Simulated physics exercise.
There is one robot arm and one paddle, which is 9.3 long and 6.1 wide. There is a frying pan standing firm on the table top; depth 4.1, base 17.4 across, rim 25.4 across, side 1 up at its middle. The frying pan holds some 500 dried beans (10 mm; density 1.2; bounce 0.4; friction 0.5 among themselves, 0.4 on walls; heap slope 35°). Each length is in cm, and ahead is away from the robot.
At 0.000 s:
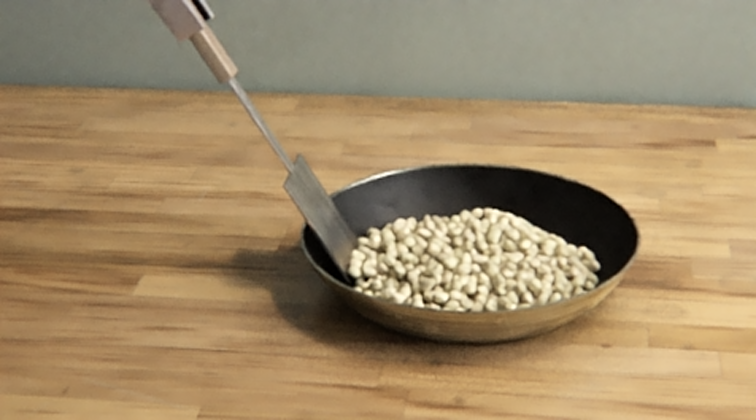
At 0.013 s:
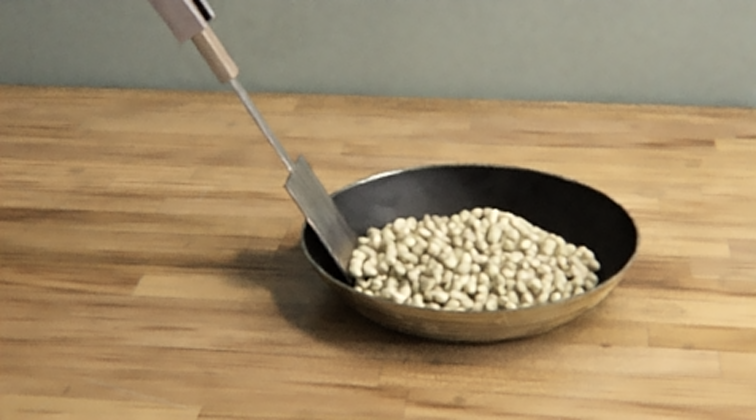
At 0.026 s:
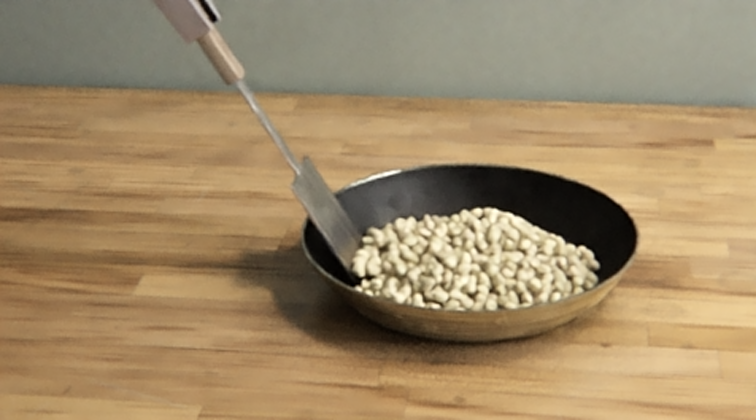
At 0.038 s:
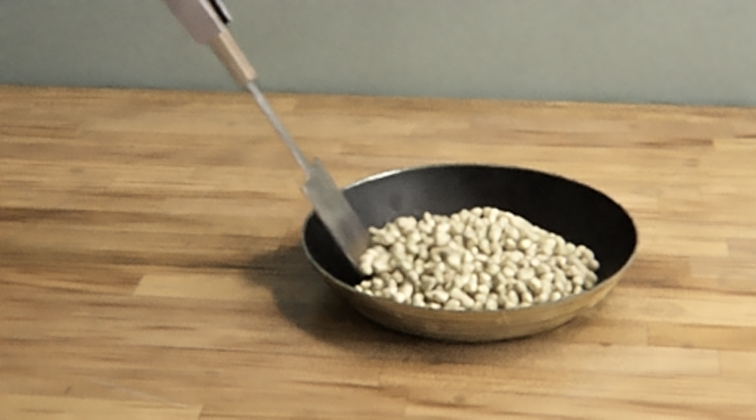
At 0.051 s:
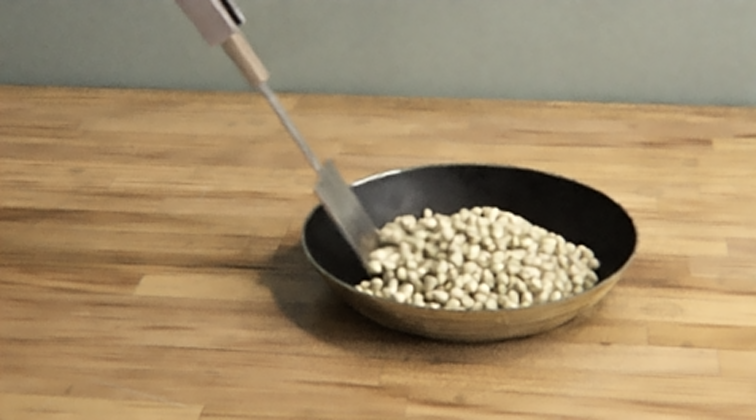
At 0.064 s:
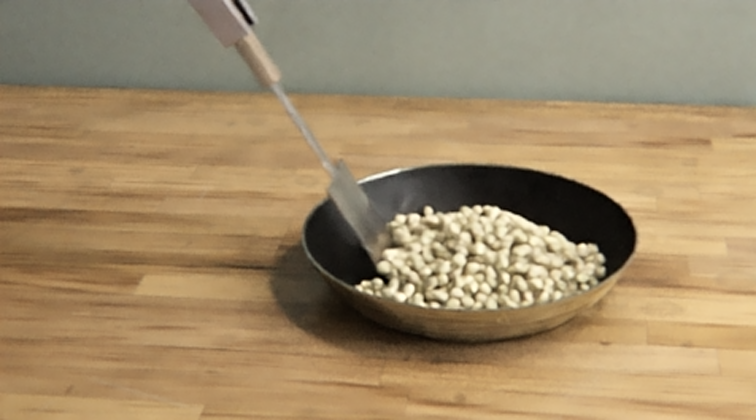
A robot arm slid a flat metal paddle a short way to the right into a heap of pale beans in a dark frying pan, nudging the nearest ones while the pan stayed still.
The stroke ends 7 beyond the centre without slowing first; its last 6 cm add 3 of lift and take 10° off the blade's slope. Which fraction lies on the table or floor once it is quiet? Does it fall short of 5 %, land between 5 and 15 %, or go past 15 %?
It falls short of 5 %.
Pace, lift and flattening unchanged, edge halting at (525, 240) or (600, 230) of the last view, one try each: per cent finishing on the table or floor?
Try 1: Approx. 0 %; try 2: Approx. 20 %.
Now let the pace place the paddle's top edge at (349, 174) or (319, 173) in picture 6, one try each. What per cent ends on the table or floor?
Respectively, some 5 and 0 per cent.
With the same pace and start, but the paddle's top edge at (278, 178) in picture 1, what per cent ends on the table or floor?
Roughly 0%.
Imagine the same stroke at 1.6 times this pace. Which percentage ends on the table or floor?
The share would be near 10 in a hundred.
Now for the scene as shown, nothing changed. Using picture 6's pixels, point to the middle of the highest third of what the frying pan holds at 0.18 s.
I'd put it somewhere near (565, 254).
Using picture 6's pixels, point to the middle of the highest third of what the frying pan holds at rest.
You'll find it at about (582, 255).
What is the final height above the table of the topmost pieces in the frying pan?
Peak at rest, approximately 5.0 centimetres.
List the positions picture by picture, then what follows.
The paddle top edge at (291, 169), sloping 59°; upper third of the load around (467, 260), from x 355 to 595, top at y 215; 504 in the frying pan, in the first frame.
The paddle top edge at (293, 170), sloping 59°; upper third of the load around (467, 260), from x 355 to 595, top at y 215, in the second frame.
The paddle top edge at (298, 171), sloping 59°; upper third of the load around (463, 259), from x 355 to 595, top at y 215, in the third frame.
The paddle top edge at (309, 173), sloping 59°; upper third of the load around (457, 256), from x 355 to 595, top at y 215, in the fourth frame.
The paddle top edge at (322, 173), sloping 59°; upper third of the load around (462, 255), from x 355 to 595, top at y 215, in the fifth frame.
The paddle top edge at (334, 174), sloping 59°; upper third of the load around (473, 254), from x 355 to 600, top at y 210; 504 in the frying pan, in the sixth frame.
After 0.12 s, sloping 59°, highest piece 4 above the table; 504 in the frying pan.
After 0.18 s, sloping 55°, highest piece 5 above the table; 504 in the frying pan.
After 0.41 s, sloping 49°, highest piece 5 above the table; 497 in the frying pan, 5 on the table or floor, 2 on the blade or in flight.
After 1.46 s, sloping 49°, highest piece 5 above the table; 496 in the frying pan, 8 on the table or floor.
In the end, 496 in the frying pan, 8 on the table or floor. That is 2 % on the table or floor.
